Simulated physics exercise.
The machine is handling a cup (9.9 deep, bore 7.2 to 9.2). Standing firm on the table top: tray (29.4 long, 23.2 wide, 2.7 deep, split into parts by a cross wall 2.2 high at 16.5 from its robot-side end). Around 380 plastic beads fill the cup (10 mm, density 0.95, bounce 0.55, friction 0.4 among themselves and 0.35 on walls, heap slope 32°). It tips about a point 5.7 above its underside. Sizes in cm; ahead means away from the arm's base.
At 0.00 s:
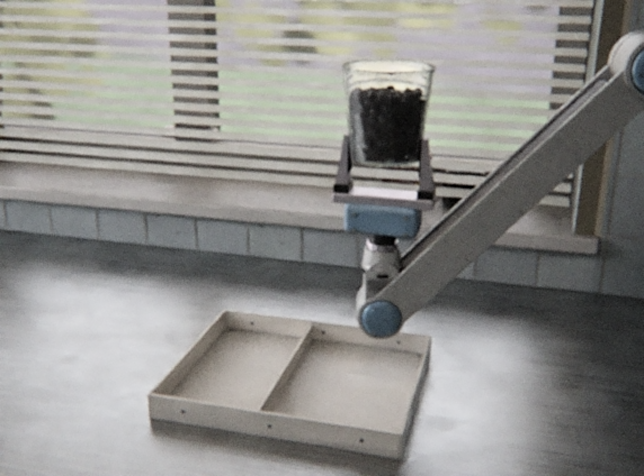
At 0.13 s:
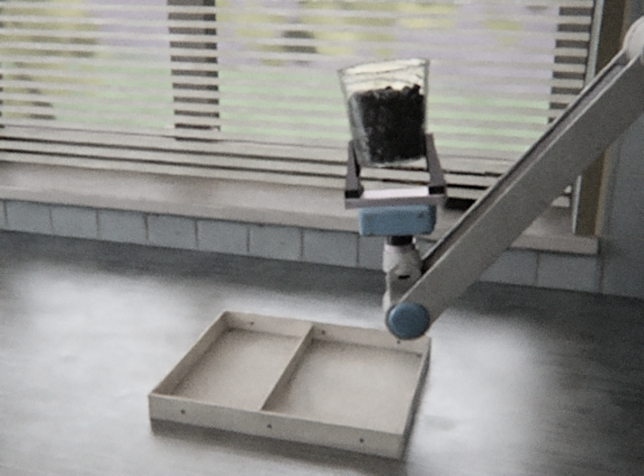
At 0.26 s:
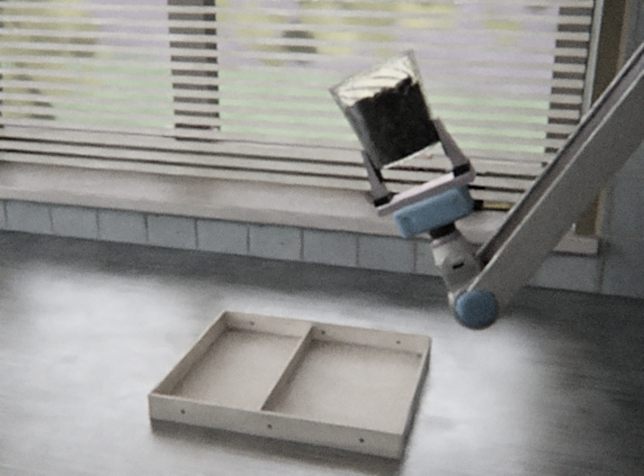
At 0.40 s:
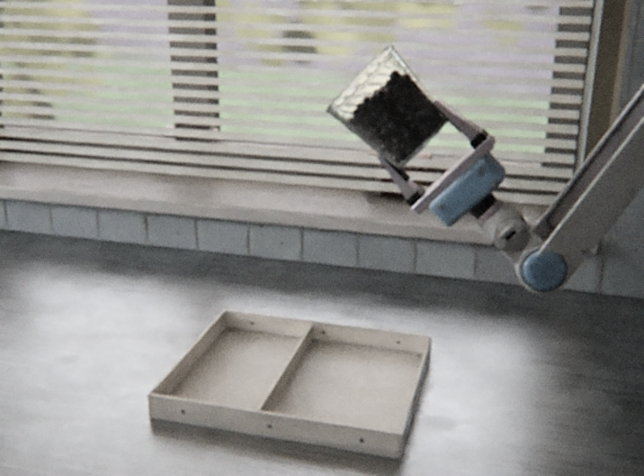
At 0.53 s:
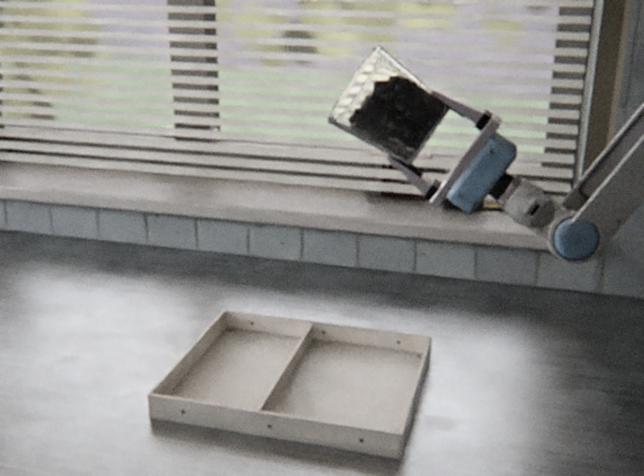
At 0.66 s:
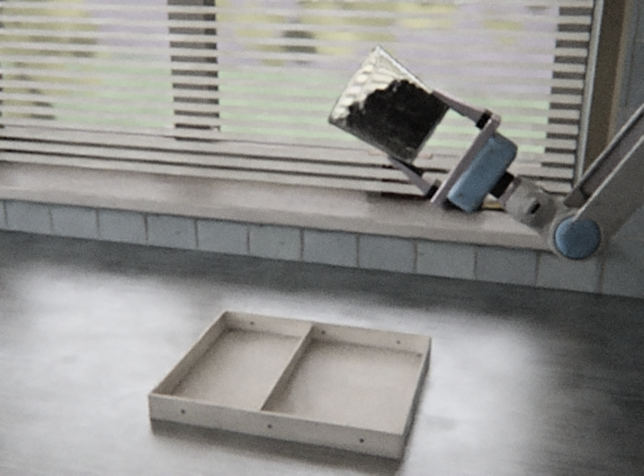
A robot arm tilts a clear cup of dark beads leftward above a divided tray.
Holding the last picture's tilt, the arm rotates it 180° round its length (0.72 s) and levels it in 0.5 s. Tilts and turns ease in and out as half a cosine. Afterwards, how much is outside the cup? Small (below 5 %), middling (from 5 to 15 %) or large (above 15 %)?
Share outside the cup: Small (below 5 %).
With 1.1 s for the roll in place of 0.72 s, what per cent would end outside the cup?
Then about 0 per cent.
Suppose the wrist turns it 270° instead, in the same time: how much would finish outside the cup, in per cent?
It would be near 5 per cent.
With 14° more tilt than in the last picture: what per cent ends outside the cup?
About 20 per cent.
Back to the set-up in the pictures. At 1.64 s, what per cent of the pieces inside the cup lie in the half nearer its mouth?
Roughly 40 per cent.
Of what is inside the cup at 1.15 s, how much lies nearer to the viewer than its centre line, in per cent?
Roughly 55 per cent.
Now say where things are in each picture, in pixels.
Cup middle at (387, 114), upright; upper third of the load around (387, 100), from x 355 to 420, top at y 85; 385 in the cup, in the first frame.
Cup middle at (388, 114), tipped 8°; upper third of the load around (388, 99), from x 355 to 420, top at y 85, in the second frame.
Cup middle at (390, 113), tipped 27°; upper third of the load around (393, 100), from x 350 to 430, top at y 75, in the third frame.
Cup middle at (392, 112), tipped 47°; upper third of the load around (397, 98), from x 350 to 440, top at y 75, in the fourth frame.
Cup middle at (393, 111), tipped 59°; upper third of the load around (397, 96), from x 355 to 440, top at y 80, in the fifth frame.
Cup middle at (393, 111), tipped 59°; upper third of the load around (398, 99), from x 340 to 440, top at y 80; 385 in the cup, in the sixth frame.
By 1.15 s, tipped 59°, highest piece 39 above the table; 383 in the cup, 2 in flight or on a rim.
By 1.64 s, tipped 28°, highest piece 39 above the table; 379 in the cup, 1 in the robot-side part, 1 in the far-side part, 1 on the table or floor, 3 in flight or on a rim.
By 2.08 s, upright, highest piece 40 above the table; 379 in the cup, 3 on the table or floor, 2 in the far-side part, 1 in the robot-side part.
By 2.78 s, upright, highest piece 40 above the table; 379 in the cup, 3 on the table or floor, 2 in the far-side part, 1 in the robot-side part.
Final count, 379 in the cup, 3 on the table or floor, 2 in the far-side part, 1 in the robot-side part. That is 2 % outside the cup.
